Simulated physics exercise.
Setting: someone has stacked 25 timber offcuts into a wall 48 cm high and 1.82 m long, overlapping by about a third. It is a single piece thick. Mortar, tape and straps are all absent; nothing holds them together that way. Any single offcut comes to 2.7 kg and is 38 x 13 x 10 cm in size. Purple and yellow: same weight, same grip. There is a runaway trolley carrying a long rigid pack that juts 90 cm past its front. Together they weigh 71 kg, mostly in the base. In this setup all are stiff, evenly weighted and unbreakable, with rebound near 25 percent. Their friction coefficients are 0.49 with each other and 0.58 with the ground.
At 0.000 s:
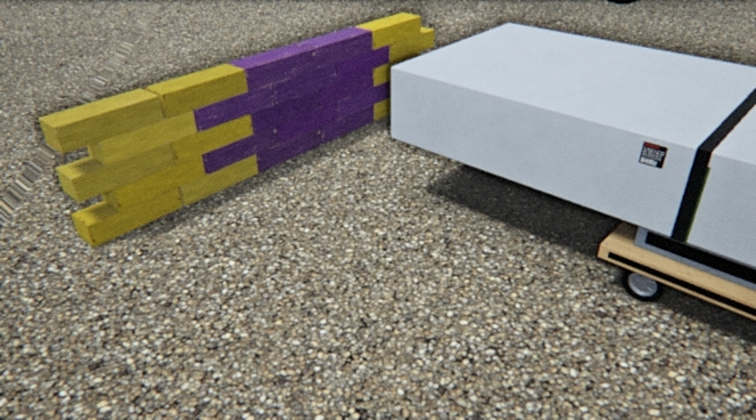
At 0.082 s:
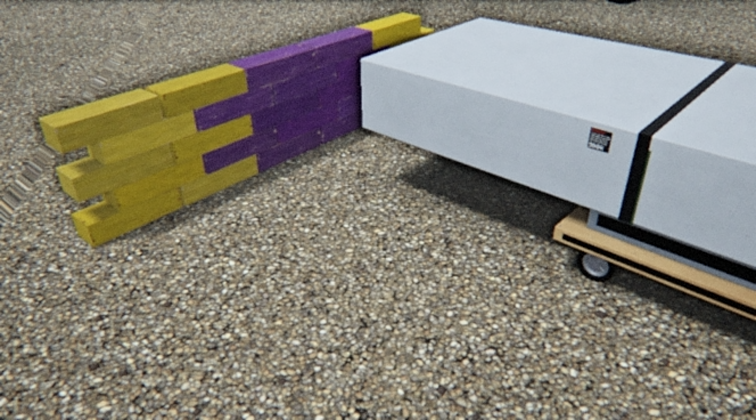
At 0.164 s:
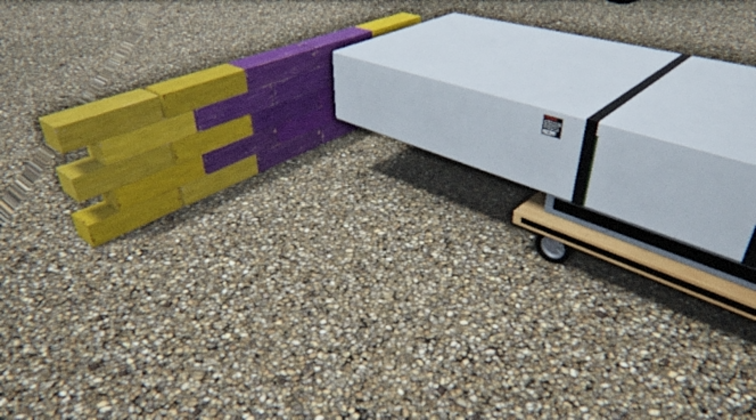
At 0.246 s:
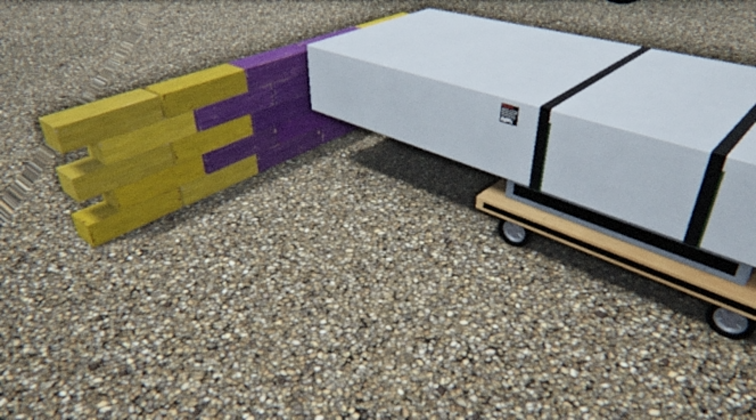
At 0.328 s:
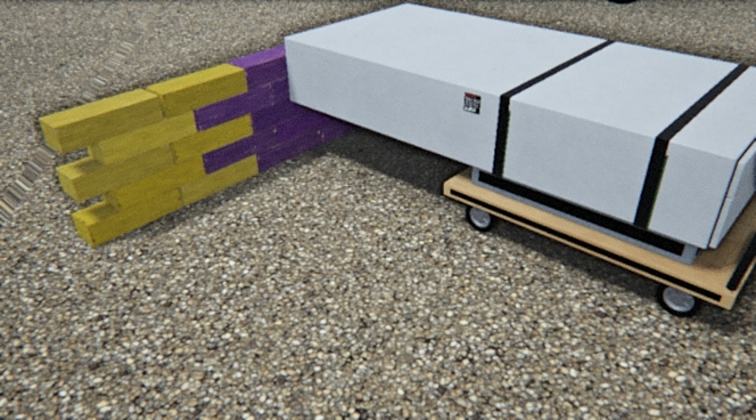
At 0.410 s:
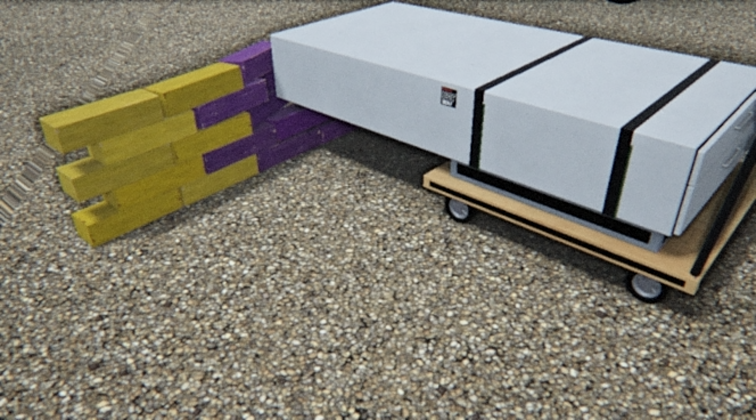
A big white box strapped to a wheeled wooden trolley slid leftward toward a yellow and purple wall of wooden blocks, then pushed slightly into its far part, shifting some of the purple blocks.
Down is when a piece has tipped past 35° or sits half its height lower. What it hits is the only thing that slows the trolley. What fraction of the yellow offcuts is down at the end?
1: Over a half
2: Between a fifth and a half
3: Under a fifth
2.
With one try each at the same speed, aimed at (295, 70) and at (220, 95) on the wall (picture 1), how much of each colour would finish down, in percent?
First try then second: Yellow 30 and 50, purple 80 and 40 per cent.
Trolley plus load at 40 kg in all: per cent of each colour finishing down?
Yellow 40, purple 80 per cent.
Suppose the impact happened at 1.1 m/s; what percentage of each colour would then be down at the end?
Result - yellow: 50%; purple: 80%.
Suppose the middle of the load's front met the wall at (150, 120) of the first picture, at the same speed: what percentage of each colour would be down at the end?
Yellow 50 %, purple 10 %.
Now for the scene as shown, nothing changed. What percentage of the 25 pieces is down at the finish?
Something near 55 percent.
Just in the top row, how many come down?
Count: 4.
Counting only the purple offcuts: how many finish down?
Purple: 9.
After 0.52 s, load 24 cm past the wall's line, still rolling; 3 of the 13 yellow offcuts down (7 of 25 in all colours); top yellow offcut 7° from how it stood, 9 cm lower; top purple offcut 17° from how it stood, 9 cm lower.
After 0.76 s, load 52 cm past the wall's line, still rolling; 4 of the 13 yellow offcuts down (12 of 25 in all colours); top yellow offcut on its side; top purple offcut on its side.
After 1.34 s, load 1.09 m past the wall's line, still rolling; 5 of the 13 yellow offcuts down (13 of 25 in all colours); top yellow offcut upside down; top purple offcut upside down.
In the end (2.3 s), load 1.22 m past the wall's line, stopped; 5 of the 13 yellow offcuts down (14 of 25 in all colours); top yellow offcut upside down; top purple offcut upside down. That is 38 per cent. From the last view, middles, top yellow offcut near (264, 47), top purple offcut near (221, 76).
